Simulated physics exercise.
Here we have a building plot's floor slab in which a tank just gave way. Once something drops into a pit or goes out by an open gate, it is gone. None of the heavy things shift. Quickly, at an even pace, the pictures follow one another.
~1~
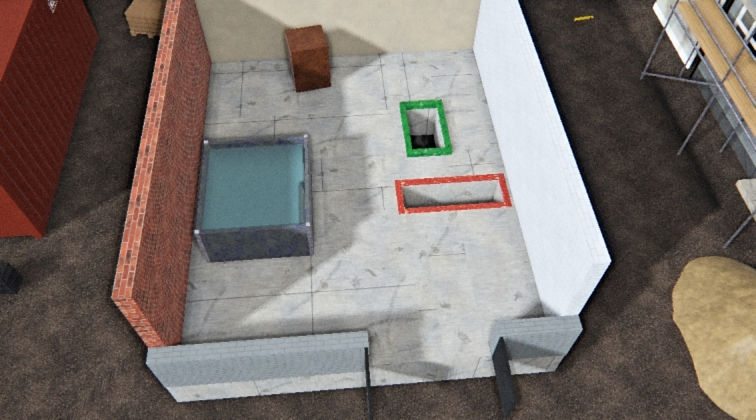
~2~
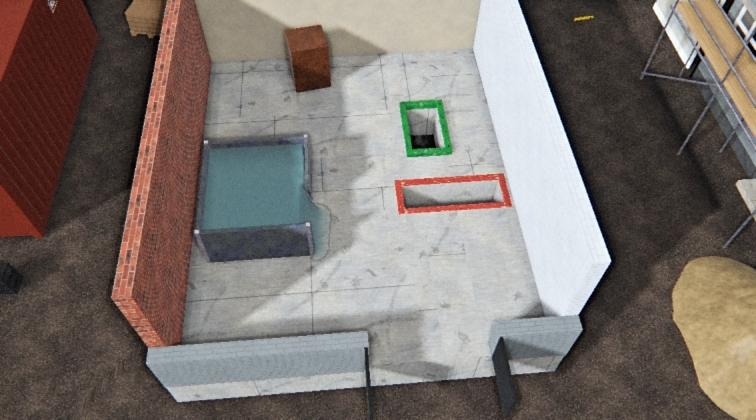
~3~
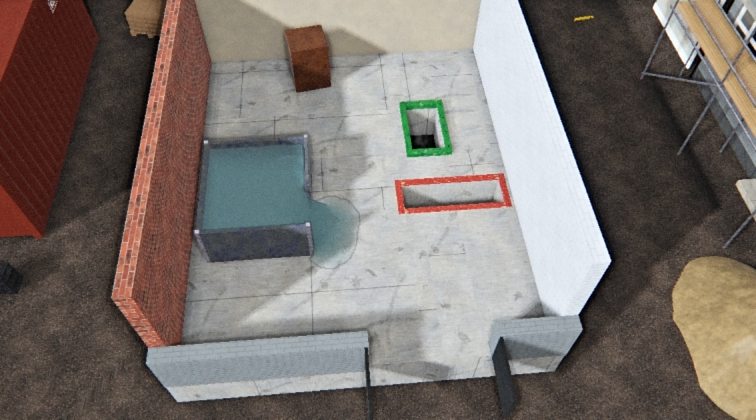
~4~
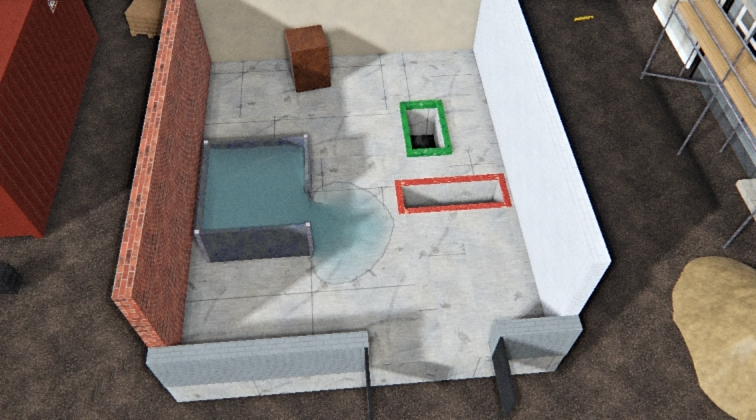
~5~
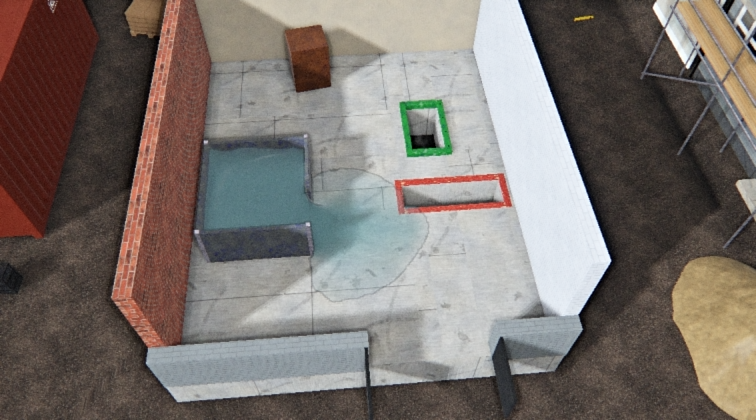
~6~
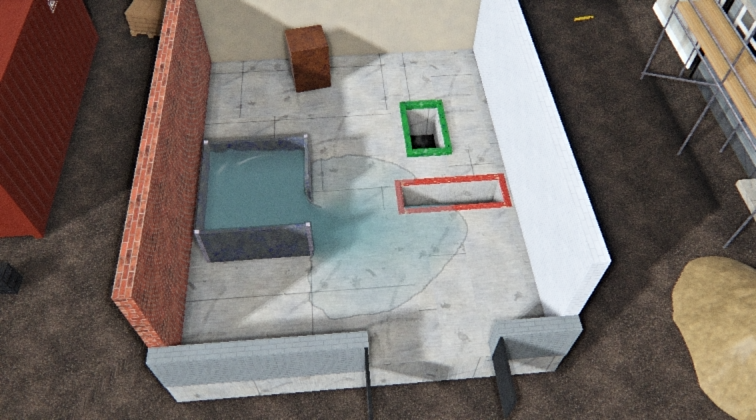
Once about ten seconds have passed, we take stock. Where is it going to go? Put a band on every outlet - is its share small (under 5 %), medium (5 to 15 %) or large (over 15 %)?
In the end, the gate has a large share, the red pit has a large share, the green pit has a small share.
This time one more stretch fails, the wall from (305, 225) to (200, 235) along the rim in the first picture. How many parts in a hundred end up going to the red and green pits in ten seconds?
The red pit gets 30 per cent and the green pit 0 per cent.
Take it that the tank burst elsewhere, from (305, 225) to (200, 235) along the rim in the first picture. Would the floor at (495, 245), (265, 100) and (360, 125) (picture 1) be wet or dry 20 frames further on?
The first would be drenched, the second still unwetted and the third still unwetted.
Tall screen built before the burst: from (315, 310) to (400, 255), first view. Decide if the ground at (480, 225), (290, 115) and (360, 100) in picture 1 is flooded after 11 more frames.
Going spot by spot: Drenched, then high and dry, then high and dry.
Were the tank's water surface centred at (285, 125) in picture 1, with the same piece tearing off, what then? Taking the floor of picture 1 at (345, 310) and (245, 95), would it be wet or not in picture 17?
One after the other, they come out spared and spared.
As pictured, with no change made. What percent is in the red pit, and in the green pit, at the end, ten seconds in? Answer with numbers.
Roughly 40 per cent, then 0 per cent.
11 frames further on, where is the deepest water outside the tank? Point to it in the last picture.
About (530, 306).
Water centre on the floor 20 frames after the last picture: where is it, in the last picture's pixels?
About (364, 230).
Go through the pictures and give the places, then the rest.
The first frame shows still water in the water tank at (255, 185).
In the second frame, the front is at (315, 258), out from the gap at (309, 222).
In the third frame, water pours out at (309, 222) and has run to (353, 213).
In the fourth frame, the front is at (387, 216), out from the gap at (309, 223).
In the fifth frame, water pours out at (309, 223) and has run to (423, 233).
In the sixth frame, water pours out at (309, 223) and has run to (462, 225).
A moment on, water covers 35 % of the floor; the gate 0 %, the red pit 4 %, the green pit 0 %.
Next, water covers 35 % of the floor; the gate 3 %, the red pit 10 %, the green pit 0 %.
Then, water covers 45 % of the floor; the gate 8 %, the red pit 17 %, the green pit 0 %.
Later, water covers 50 % of the floor; the gate 16 %, the red pit 29 %, the green pit 0 %.
In the end, water covers 60 % of the floor; the gate 23 %, the red pit 40 %, the green pit 0 %.
